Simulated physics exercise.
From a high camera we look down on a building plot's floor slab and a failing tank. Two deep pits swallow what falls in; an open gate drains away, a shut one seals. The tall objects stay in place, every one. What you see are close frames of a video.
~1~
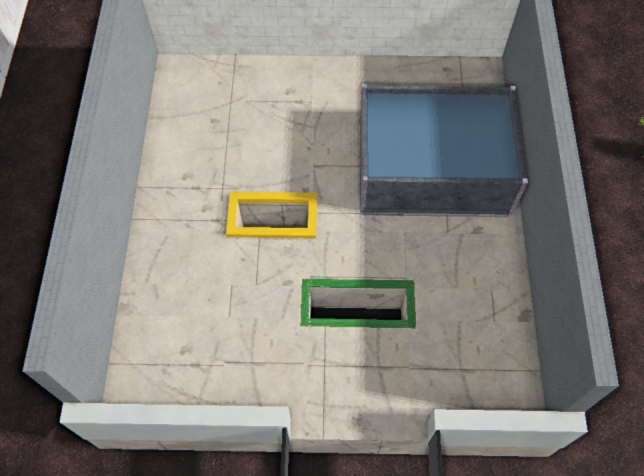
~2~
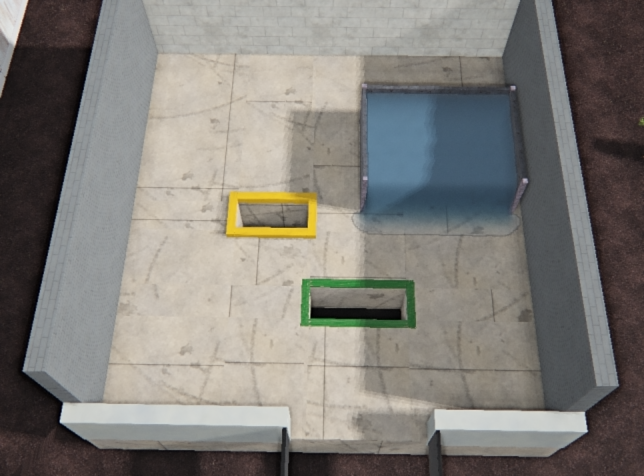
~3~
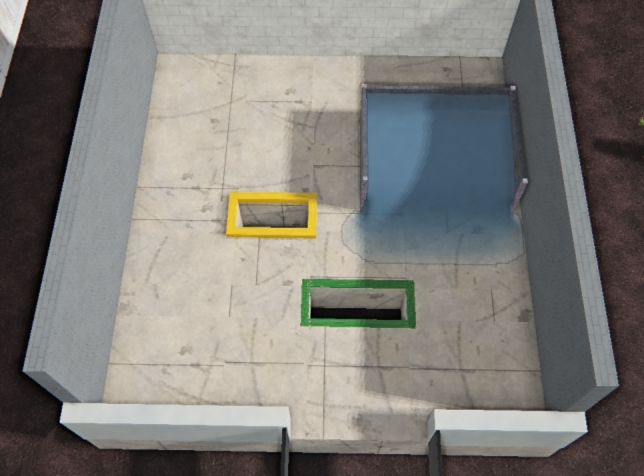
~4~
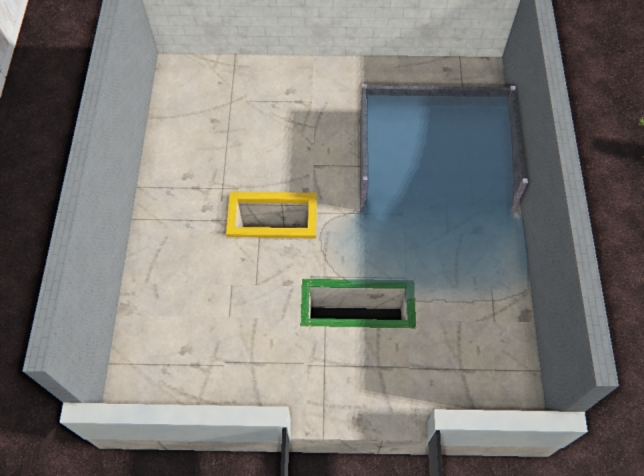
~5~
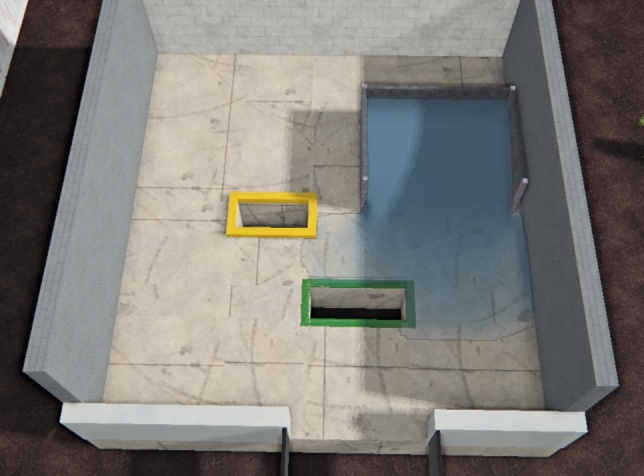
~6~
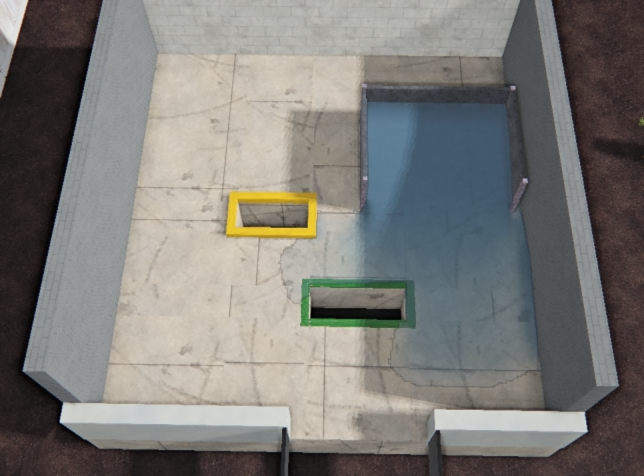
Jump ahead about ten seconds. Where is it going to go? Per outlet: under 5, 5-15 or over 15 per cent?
Per outlet: Gate over 15 per cent; green pit over 15 per cent; yellow pit under 5 per cent.
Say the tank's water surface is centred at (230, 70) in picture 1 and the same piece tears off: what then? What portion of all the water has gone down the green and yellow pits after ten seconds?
Within ten seconds the green pit collects 15 percent of the total and the yellow pit 25 percent.
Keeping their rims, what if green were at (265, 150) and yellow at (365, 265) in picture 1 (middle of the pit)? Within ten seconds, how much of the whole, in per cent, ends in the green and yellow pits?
Measured shares in per cent - green 6, yellow 20.
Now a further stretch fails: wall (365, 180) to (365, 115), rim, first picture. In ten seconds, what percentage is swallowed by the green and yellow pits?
Green about 10 %, yellow about 15 %.
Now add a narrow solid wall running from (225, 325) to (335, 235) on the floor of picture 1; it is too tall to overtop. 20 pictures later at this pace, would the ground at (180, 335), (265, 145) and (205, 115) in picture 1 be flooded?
In turn: Covered, dry, dry.
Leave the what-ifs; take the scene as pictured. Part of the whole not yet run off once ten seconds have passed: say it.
My figure is close to 38 percent.
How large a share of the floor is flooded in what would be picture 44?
It should be close to 65 %.
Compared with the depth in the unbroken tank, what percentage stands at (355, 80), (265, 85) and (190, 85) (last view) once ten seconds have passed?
In order: Roughly 4, 6 and 8 in a hundred.
A moment on, water covers 30 % of the floor; the gate 1 %, the green pit 12 %, the yellow pit 0 %.
Next, water covers 30 % of the floor; the gate 6 %, the green pit 20 %, the yellow pit 0 %.
Then, water covers 45 % of the floor; the gate 12 %, the green pit 27 %, the yellow pit 0 %.
Later, water covers 65 % of the floor; the gate 17 %, the green pit 37 %, the yellow pit 0 %.
In the end, water covers 80 % of the floor; the gate 19 %, the green pit 42 %, the yellow pit 0 %.
